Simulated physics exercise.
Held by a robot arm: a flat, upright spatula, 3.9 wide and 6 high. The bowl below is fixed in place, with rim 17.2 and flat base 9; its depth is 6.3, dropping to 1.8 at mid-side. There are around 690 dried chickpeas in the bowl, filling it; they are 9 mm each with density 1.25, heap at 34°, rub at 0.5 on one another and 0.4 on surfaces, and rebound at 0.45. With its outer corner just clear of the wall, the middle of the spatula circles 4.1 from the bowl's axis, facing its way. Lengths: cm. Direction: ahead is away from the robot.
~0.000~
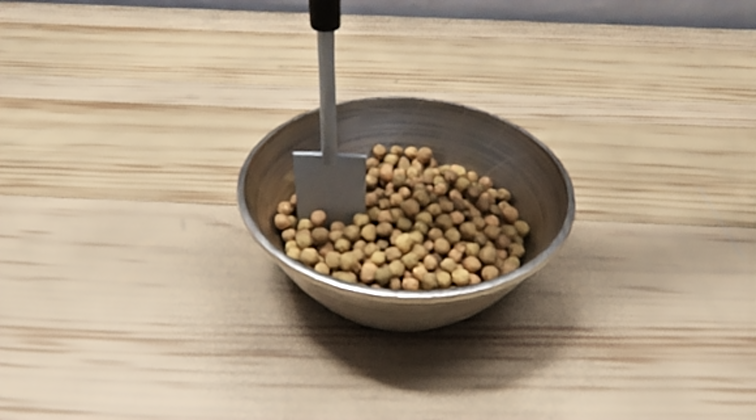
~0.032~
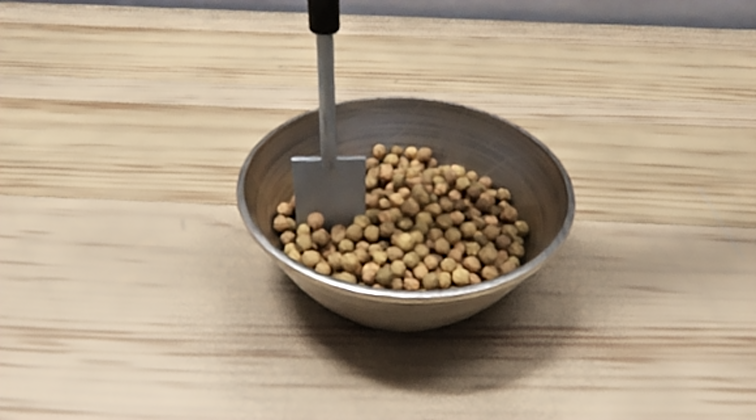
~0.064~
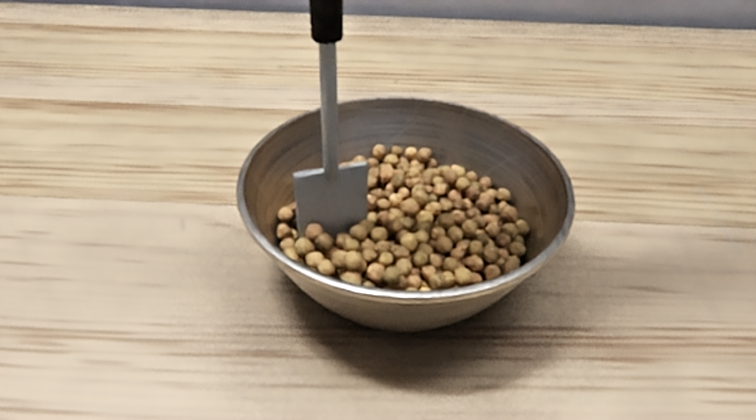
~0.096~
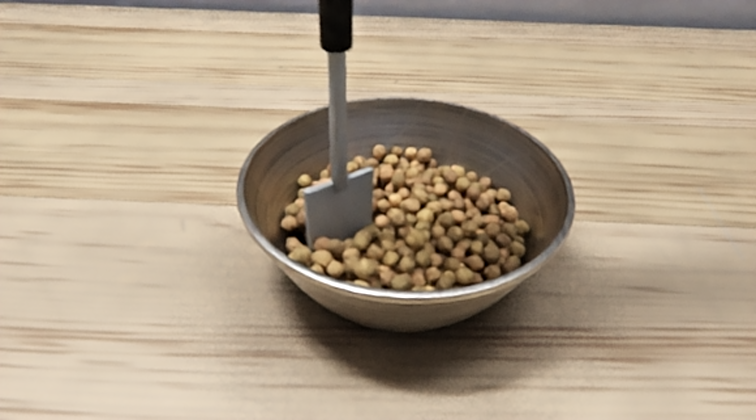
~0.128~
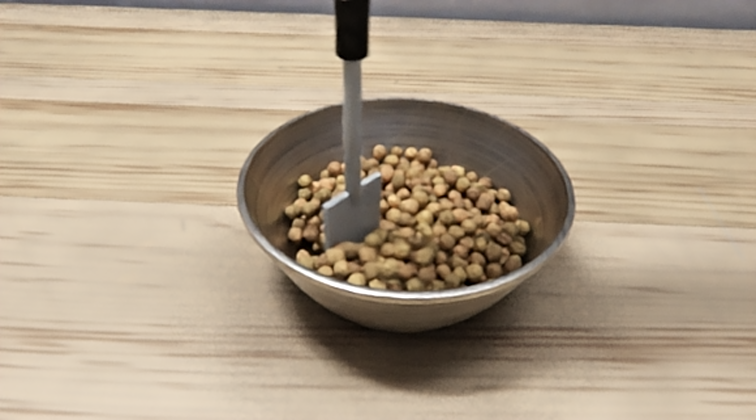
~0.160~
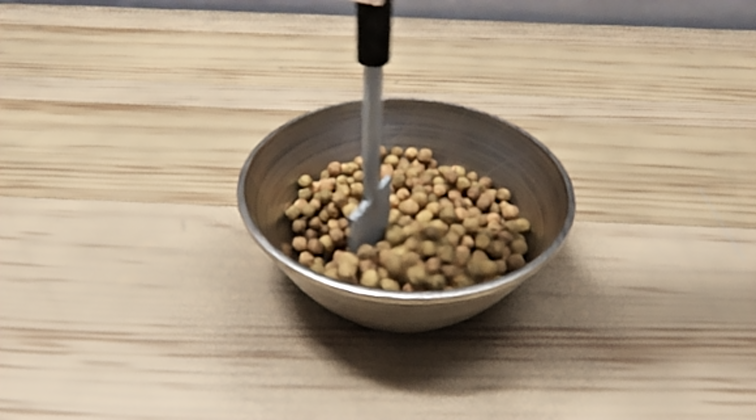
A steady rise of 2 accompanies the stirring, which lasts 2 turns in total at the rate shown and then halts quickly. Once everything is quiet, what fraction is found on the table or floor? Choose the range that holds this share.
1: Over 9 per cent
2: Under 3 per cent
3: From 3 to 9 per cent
From 3 to 9 per cent (3).
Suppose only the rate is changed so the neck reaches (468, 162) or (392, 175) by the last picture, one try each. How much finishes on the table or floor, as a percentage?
Some 30 and 10 per cent.
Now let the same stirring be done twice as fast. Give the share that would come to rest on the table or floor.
Estimated share: About 35 per cent.
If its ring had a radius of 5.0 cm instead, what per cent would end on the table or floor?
Near 5 %.
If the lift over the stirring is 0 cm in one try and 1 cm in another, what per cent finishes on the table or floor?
It comes to about 15 per cent and about 15 per cent.
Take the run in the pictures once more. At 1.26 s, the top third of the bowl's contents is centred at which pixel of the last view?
I'd say about (439, 186).
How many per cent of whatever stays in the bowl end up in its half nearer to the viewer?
About 50 per cent.
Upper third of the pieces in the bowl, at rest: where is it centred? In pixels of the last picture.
Looks like roughly (389, 225) to me.
After 0.71 s, 324° round, highest piece 8 above the table; 652 in the bowl, 27 on the table or floor, 7 in flight or on the tool.
After 1.26 s, 222° round, highest piece 7 above the table; 644 in the bowl, 41 on the table or floor, 1 in flight or on the tool.
After 1.74 s, 0° round, highest piece 6 above the table; 644 in the bowl, 42 on the table or floor.
After 2.44 s, 0° round, highest piece 6 above the table; 644 in the bowl, 42 on the table or floor.
At rest, 644 in the bowl, 42 on the table or floor. That is 6 % on the table or floor.
